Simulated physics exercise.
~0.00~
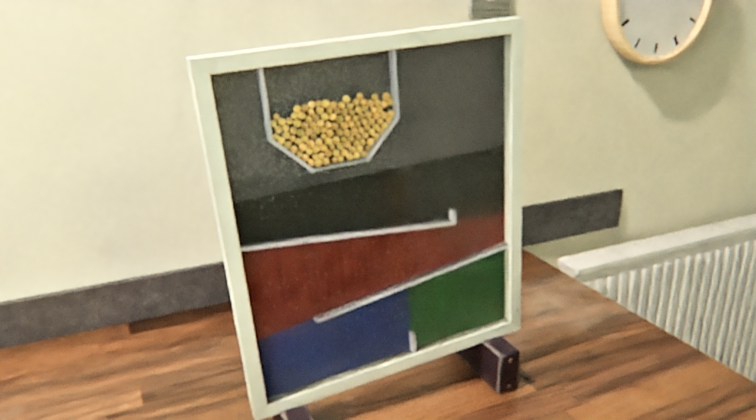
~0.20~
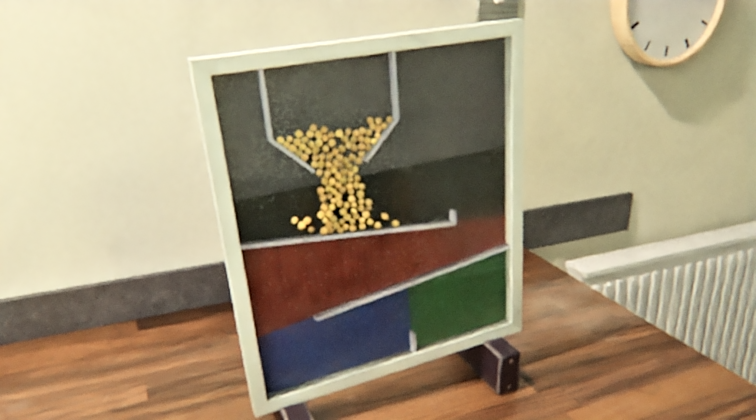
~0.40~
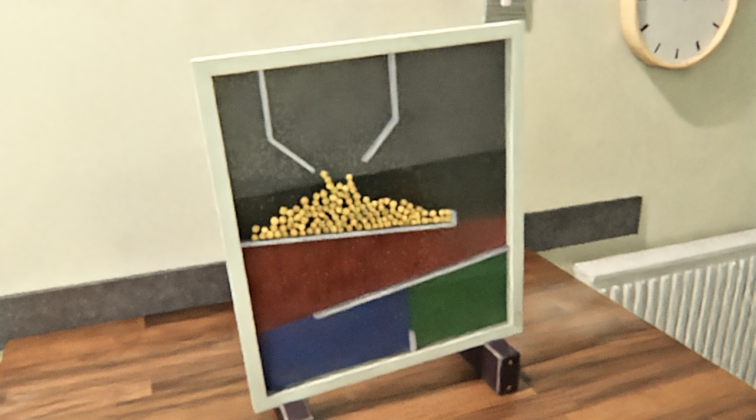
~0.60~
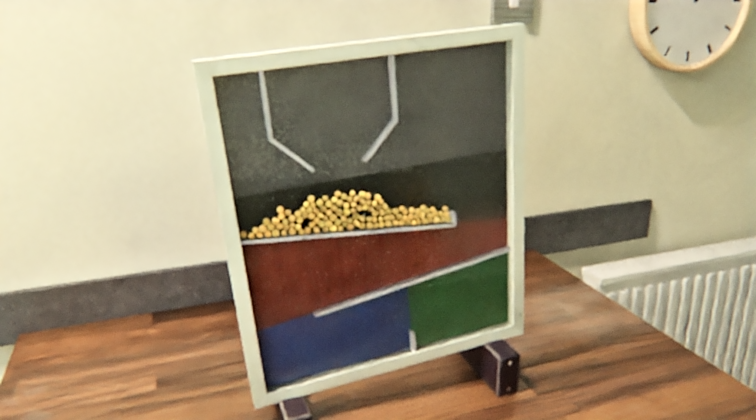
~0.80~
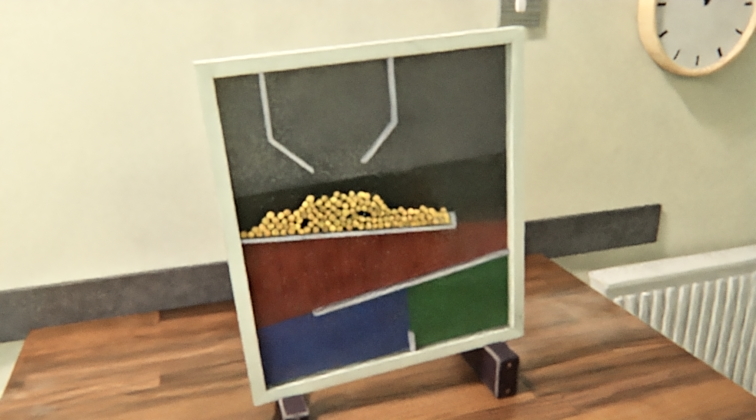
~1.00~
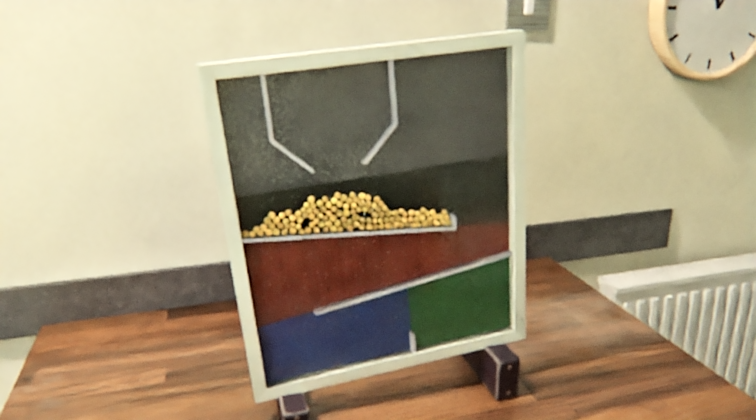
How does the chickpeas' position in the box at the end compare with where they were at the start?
At the start they were gathered inside the hopper near the top of the box. At the end they lay lower down, in a wide heap on the upper ramp beneath it.
